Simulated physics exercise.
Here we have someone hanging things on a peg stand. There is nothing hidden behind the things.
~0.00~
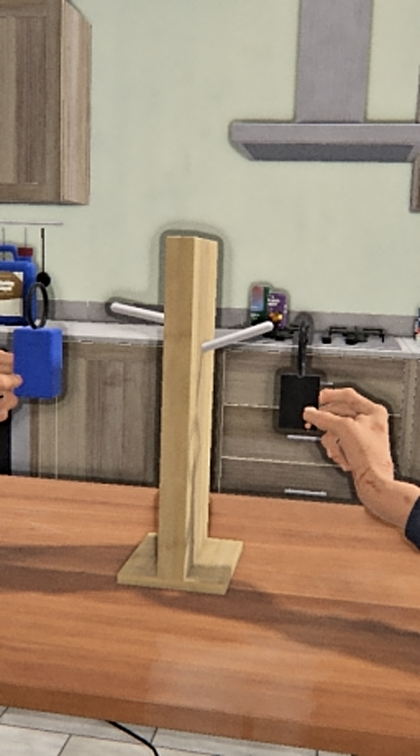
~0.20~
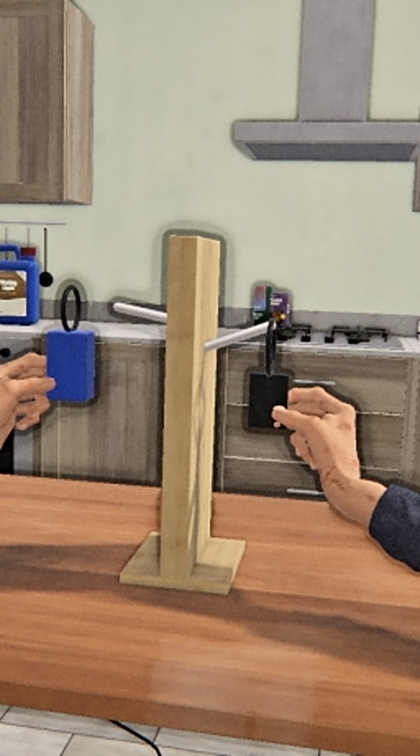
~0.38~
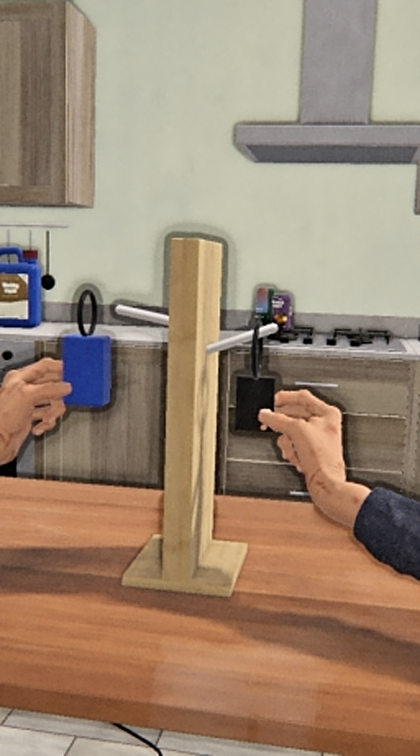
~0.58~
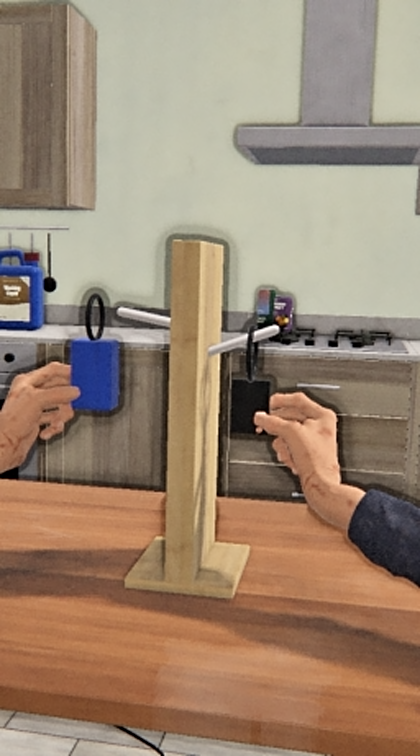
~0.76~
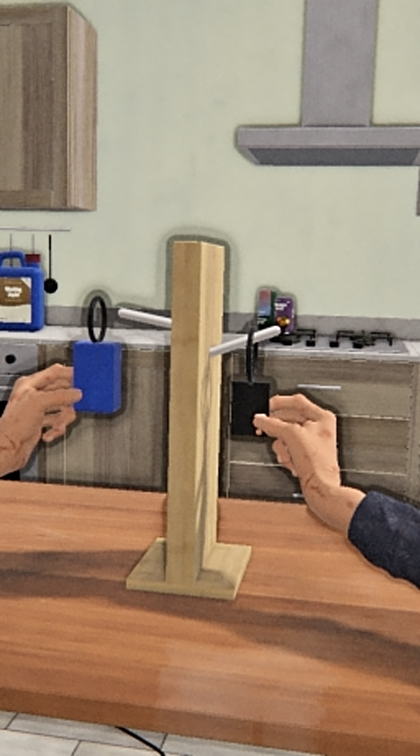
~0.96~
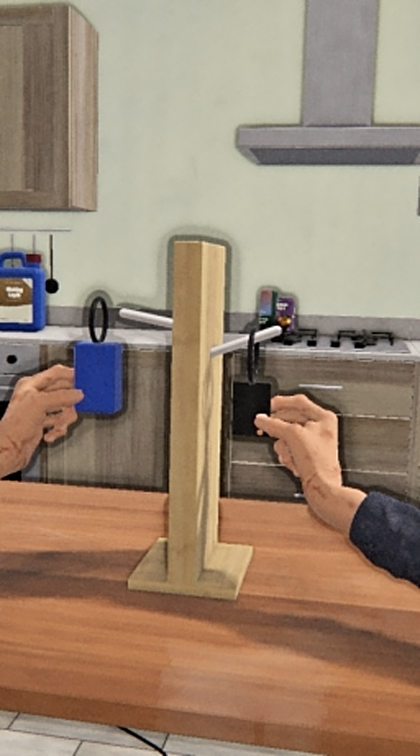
At the start, one hand holds a blue pouch at the left edge and another holds a black tag right of a wooden peg stand on a table. Both hands move inward, bringing the items closer to the pegs, then slow until they are nearly still, with both items still held.
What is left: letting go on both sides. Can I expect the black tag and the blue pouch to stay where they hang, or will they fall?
You can expect this: The black tag stays where it hangs, the blue pouch falls.
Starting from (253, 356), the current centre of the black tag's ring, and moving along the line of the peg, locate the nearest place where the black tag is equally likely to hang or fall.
Around (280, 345).
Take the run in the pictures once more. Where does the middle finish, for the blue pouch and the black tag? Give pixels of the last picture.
The blue pouch ends at (98, 510) and the black tag at (229, 391).
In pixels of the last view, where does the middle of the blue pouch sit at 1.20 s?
Roughly at (98, 496).
Around 1.12 s, black tag leaning 5° off how it started near (249, 384); blue pouch in the air near (98, 406).
Around 1.20 s, black tag moving near (247, 385); blue pouch in the air near (98, 497).
Finally (2.0 s), the black tag hangs there, near (229, 391); the blue pouch slips down, near (98, 511).
